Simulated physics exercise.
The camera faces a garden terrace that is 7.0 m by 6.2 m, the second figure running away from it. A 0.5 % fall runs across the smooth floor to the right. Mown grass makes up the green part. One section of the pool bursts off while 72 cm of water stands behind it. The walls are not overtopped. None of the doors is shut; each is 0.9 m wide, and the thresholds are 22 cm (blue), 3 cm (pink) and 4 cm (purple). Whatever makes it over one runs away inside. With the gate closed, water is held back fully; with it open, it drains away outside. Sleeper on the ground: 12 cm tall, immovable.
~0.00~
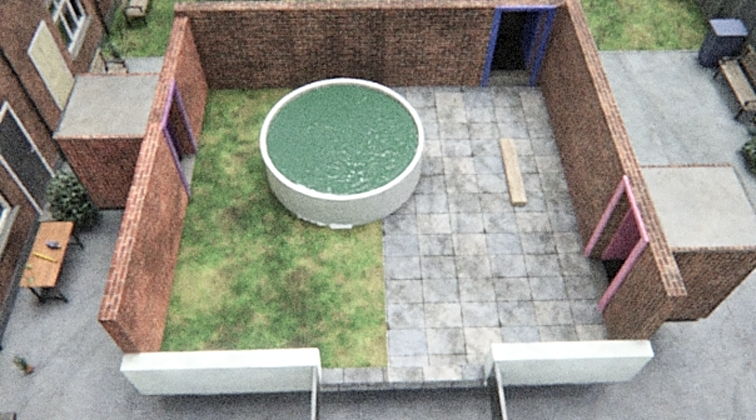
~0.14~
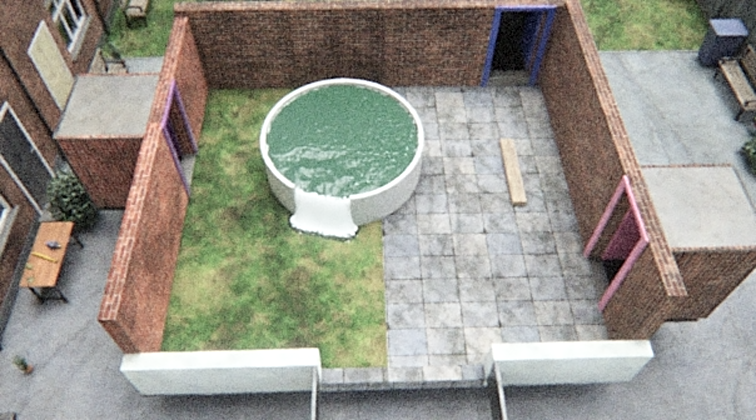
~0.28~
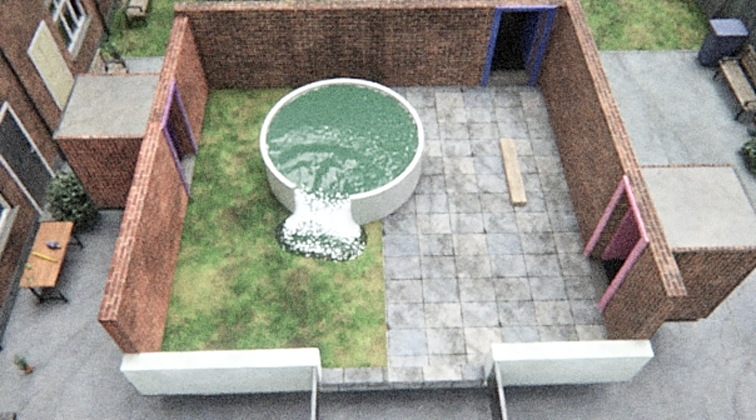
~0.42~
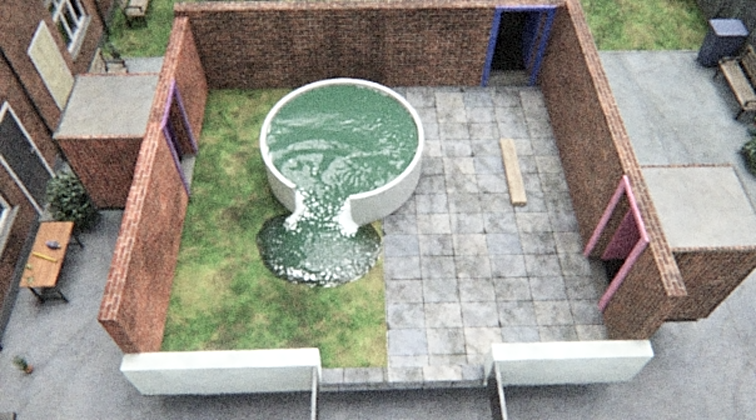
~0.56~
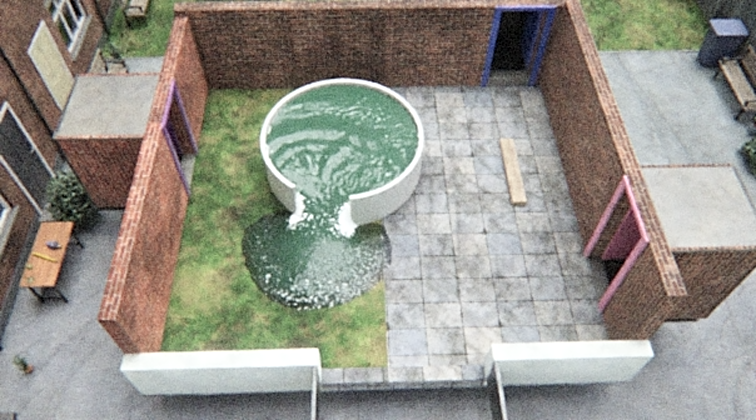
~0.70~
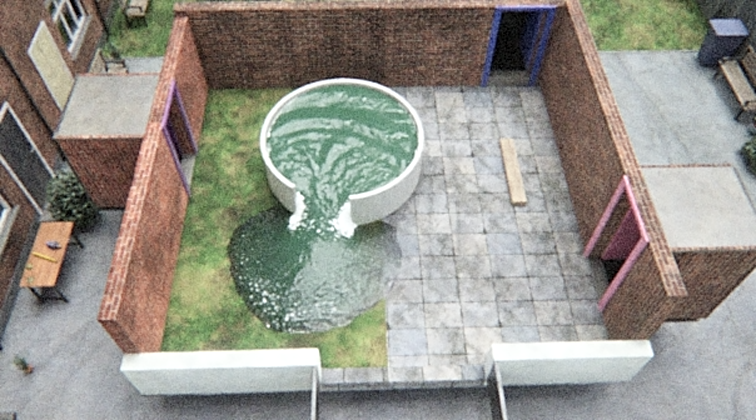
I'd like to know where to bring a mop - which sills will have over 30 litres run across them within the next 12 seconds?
One by one: At the blue door the amount is below the limit; at the pink door the amount is above the limit; at the purple door the amount is above the limit.
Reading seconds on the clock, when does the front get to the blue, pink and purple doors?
Arrival: Blue 10.5 s, pink 5.0 s, purple 4.0 s.
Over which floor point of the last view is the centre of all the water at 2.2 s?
At roughly (327, 204).
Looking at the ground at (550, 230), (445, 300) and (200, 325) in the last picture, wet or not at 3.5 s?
Going through the three points: Not yet touched, then awash, then awash.
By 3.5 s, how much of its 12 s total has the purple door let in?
Roughly 0 percent is in by then.
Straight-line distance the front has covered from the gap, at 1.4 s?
I'd say close to 3.2 m.
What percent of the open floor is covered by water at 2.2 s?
I'd say around 35 %.
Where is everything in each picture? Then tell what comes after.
The first picture shows the pool at (343, 138) is whole and still, 72 cm deep.
In the second picture, the front is at (353, 233), 0.6 m from the gap at (323, 212); 0.3 m2 of floor is under water; 72 cm left at the back of the pool.
In the third picture, the front is at (357, 251), 0.9 m from the gap at (323, 214); 0.9 m2 of floor is under water; 72 cm left at the back of the pool.
In the fourth picture, the front is at (279, 273), 1.3 m from the gap at (323, 215); 2.1 m2 of floor is under water; 72 cm left at the back of the pool.
In the fifth picture, the front is at (288, 302), 1.7 m from the gap at (323, 214); 3.3 m2 of floor is under water; 72 cm left at the back of the pool.
In the sixth picture, water pours out at (323, 214) and has run 2.1 m, to (275, 326); deepest outside 42 cm, 72 cm at the pool's back.
After 1.4 s water covers 25 % of the floor and is deepest (37 cm) near (326, 231); blue door not reached, pink door not reached, purple door not reached.
After 2.2 s water covers 35 % of the floor and is deepest (41 cm) near (169, 371); blue door not reached, pink door not reached, purple door not reached.
After 3.5 s water covers 40 % of the floor and is deepest (28 cm) near (265, 358); blue door not reached, pink door not reached, purple door not reached.
After 7.0 s water covers 65 % of the floor and is deepest (18 cm) near (265, 358); blue door not reached, pink door 8 cm at the sill, 4 L in, purple door 8 cm at the sill, 15 L in.
After 12.0 s water covers 95 % of the floor and is deepest (11 cm) near (260, 91); blue door 7 cm at the sill, 0 L in, pink door 7 cm at the sill, 64 L in, purple door 9 cm at the sill, 62 L in.
